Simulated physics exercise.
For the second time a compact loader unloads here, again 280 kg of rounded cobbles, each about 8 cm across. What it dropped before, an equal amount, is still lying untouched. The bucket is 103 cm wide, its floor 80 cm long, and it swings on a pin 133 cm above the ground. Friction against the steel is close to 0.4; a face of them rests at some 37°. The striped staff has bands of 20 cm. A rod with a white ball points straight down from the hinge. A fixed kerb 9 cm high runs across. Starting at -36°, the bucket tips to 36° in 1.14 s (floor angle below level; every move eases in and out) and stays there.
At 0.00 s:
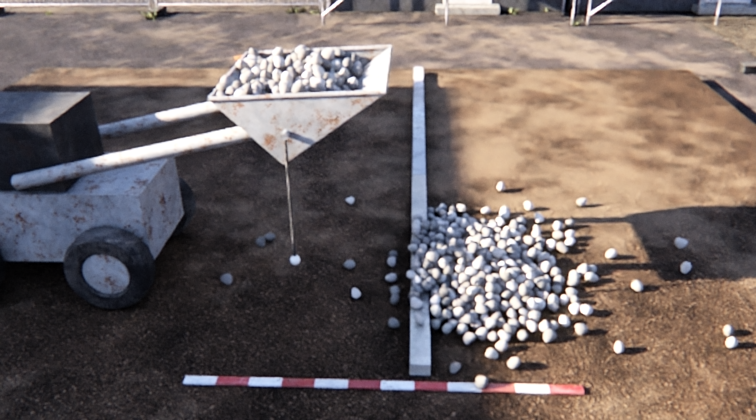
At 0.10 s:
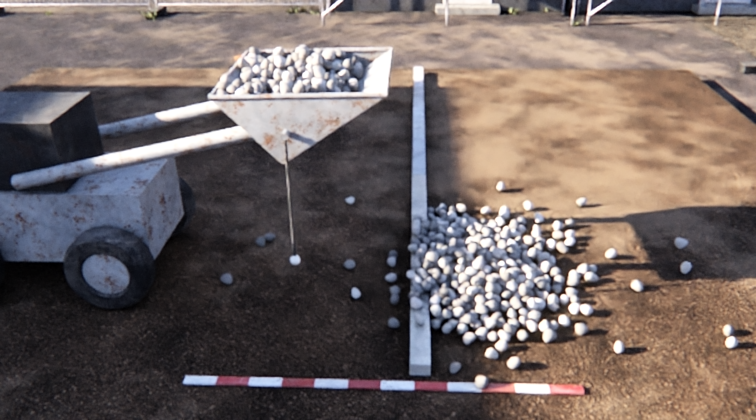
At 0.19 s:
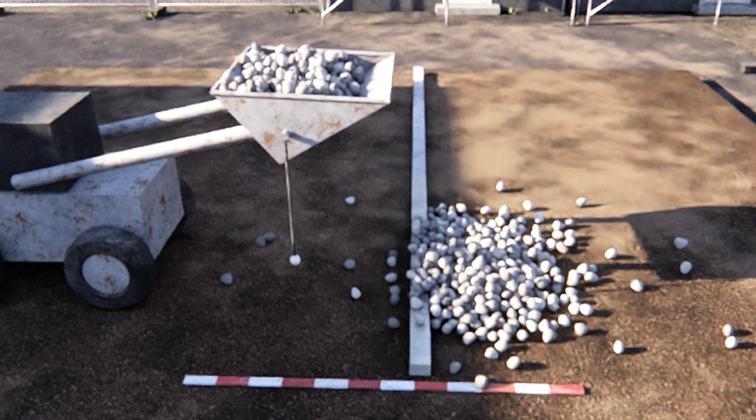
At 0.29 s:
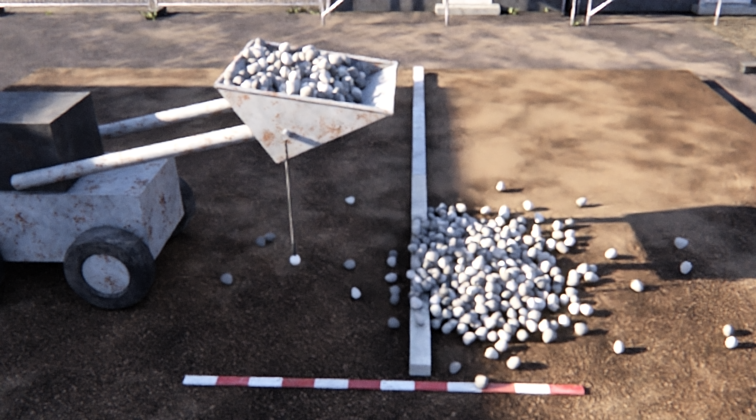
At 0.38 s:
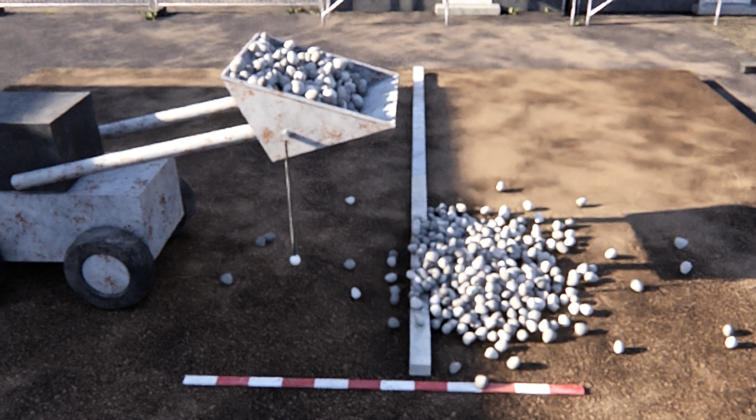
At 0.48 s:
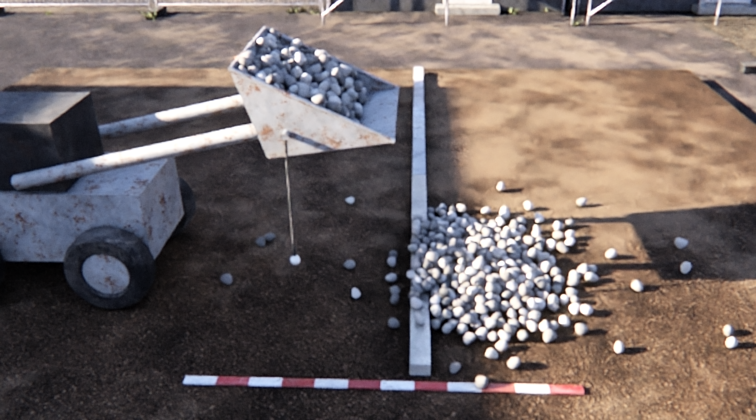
A rusty white loader held up a bucket of pale rounded stones and tilted it gradually to the right, the stones shifting inside, while an earlier pile lay still around a kerb.
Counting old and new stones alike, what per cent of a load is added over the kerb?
Close to 53 parts in a hundred.
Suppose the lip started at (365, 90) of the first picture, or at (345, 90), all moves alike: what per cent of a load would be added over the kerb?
Near 35 per cent from the first place, 15 from the second.
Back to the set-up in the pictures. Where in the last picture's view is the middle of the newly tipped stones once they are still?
Around (431, 258).
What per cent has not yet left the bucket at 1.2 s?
Roughly 65 per cent is still inside.
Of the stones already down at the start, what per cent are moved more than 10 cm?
Roughly 10 per cent of them.
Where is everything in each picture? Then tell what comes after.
In the first frame, the bucket is at -36°, its lip at (386, 92); the top of the load is at (302, 58). The earlier load is highest near (445, 259), 18 cm above ground level, 9 % on this side of the kerb, 91 % over the kerb.
The second frame shows lip at (387, 95), floor tilted -35°, highest stones at (303, 58); the stones move at 0.1 m/s on average.
In the third frame, the bucket is at -31°, its lip at (390, 102); the top of the load is at (289, 58); the stones move at 0.2 m/s on average.
In the fourth frame, the bucket is at -25°, its lip at (393, 113); the top of the load is at (272, 55); the stones move at 0.2 m/s on average.
In the fifth frame, the bucket is at -17°, its lip at (395, 126); the top of the load is at (267, 50); the stones move at 0.3 m/s on average.
In the sixth frame, the bucket is at -8°, its lip at (394, 141); the top of the load is at (269, 46); the stones move at 0.4 m/s on average.
After 0.9 s the floor is at 25°; in per cent of one load, 100 in the bucket, 9 on this side of the kerb, 91 over the kerb; the foremost stones are at (680, 288).
After 1.2 s the floor is at 36°; in per cent of one load, 63 in the bucket, 44 on this side of the kerb, 92 over the kerb; the foremost stones are at (680, 288).
After 1.6 s the floor is at 36°; in per cent of one load, 14 in the bucket, 63 on this side of the kerb, 123 over the kerb; the foremost stones are at (680, 288).
After 4.1 s the floor is at 36°; in per cent of one load, 0 in the bucket, 56 on this side of the kerb, 144 over the kerb; the foremost stones are at (680, 288). Net gain over the kerb, 53.
